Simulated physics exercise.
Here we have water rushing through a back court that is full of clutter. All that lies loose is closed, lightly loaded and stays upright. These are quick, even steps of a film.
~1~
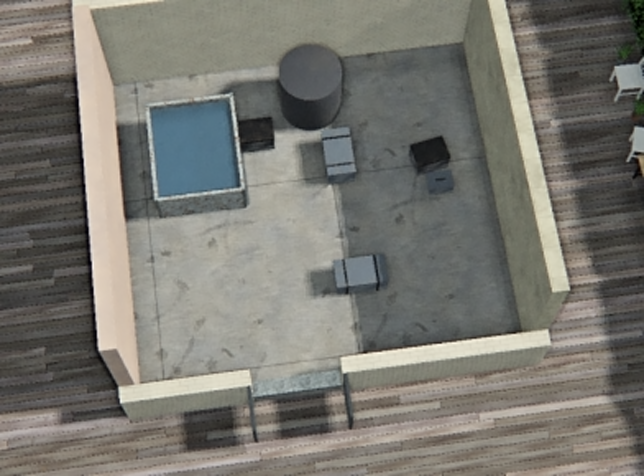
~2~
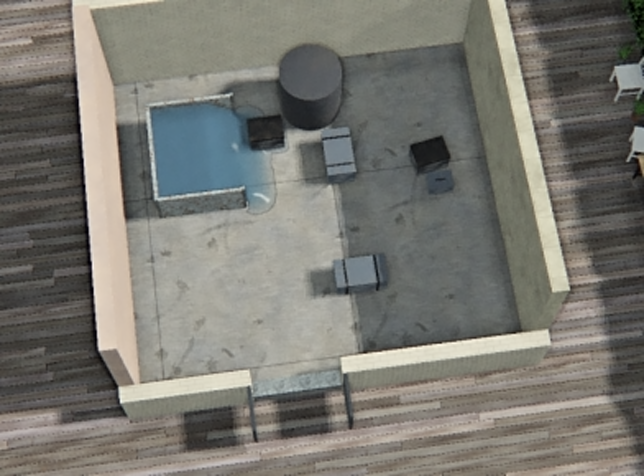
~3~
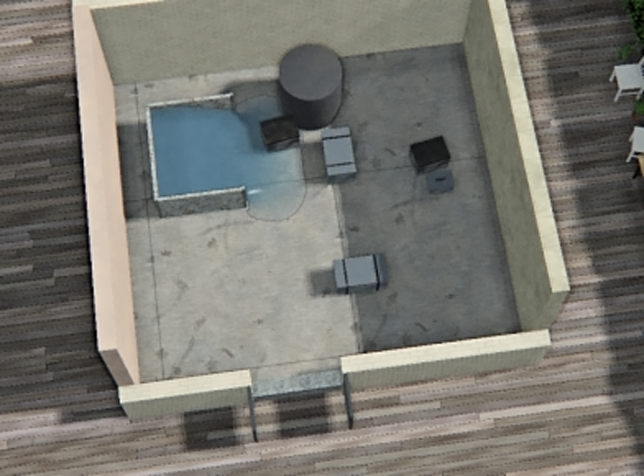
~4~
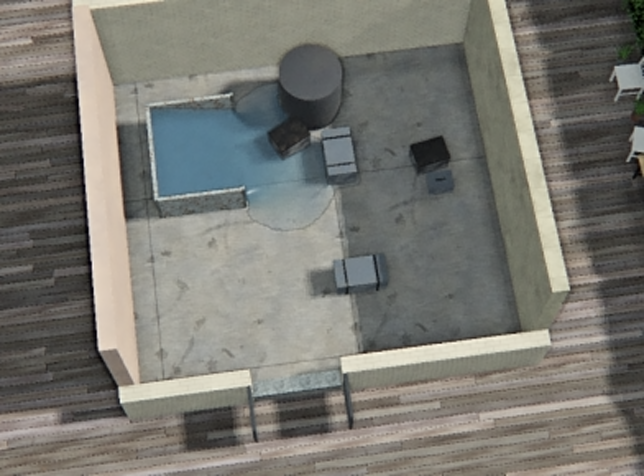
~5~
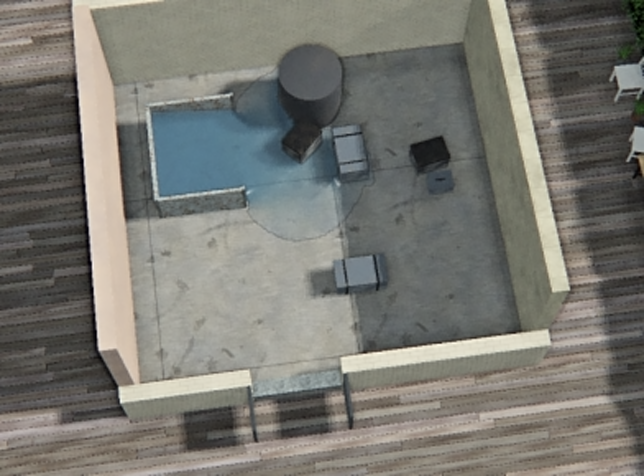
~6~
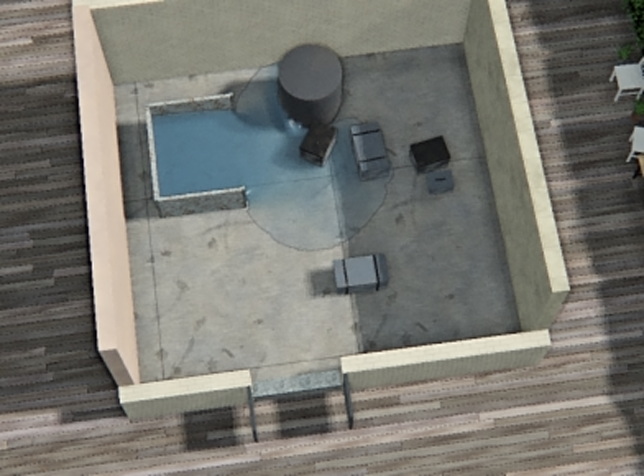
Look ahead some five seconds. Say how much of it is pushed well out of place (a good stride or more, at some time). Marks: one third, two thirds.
Share: At least two thirds.
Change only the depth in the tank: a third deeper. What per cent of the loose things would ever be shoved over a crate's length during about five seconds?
About 100 per cent.
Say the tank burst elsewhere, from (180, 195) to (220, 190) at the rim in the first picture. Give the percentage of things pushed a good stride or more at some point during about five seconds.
Roughly 0 per cent.
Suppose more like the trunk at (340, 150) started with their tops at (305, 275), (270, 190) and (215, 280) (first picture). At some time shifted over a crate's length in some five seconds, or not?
As listed: Short of that, shifted that much, not that far.
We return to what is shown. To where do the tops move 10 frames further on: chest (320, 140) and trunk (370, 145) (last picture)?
Near (418, 132) and (450, 134).
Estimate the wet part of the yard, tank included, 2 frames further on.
Some 30 per cent.
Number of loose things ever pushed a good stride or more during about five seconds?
That makes 5.
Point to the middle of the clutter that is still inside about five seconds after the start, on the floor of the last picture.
Roughly at (415, 238).
A moment on, 2 of 5 are well off their spots; 1 afloat.
Next, 4 of 5 are well off their spots; 4 afloat.
Later, 5 of 5 are well off their spots; 4 afloat.
In the end, 5 of 5 are well off their spots, and 5 have been at some point; 5 afloat.
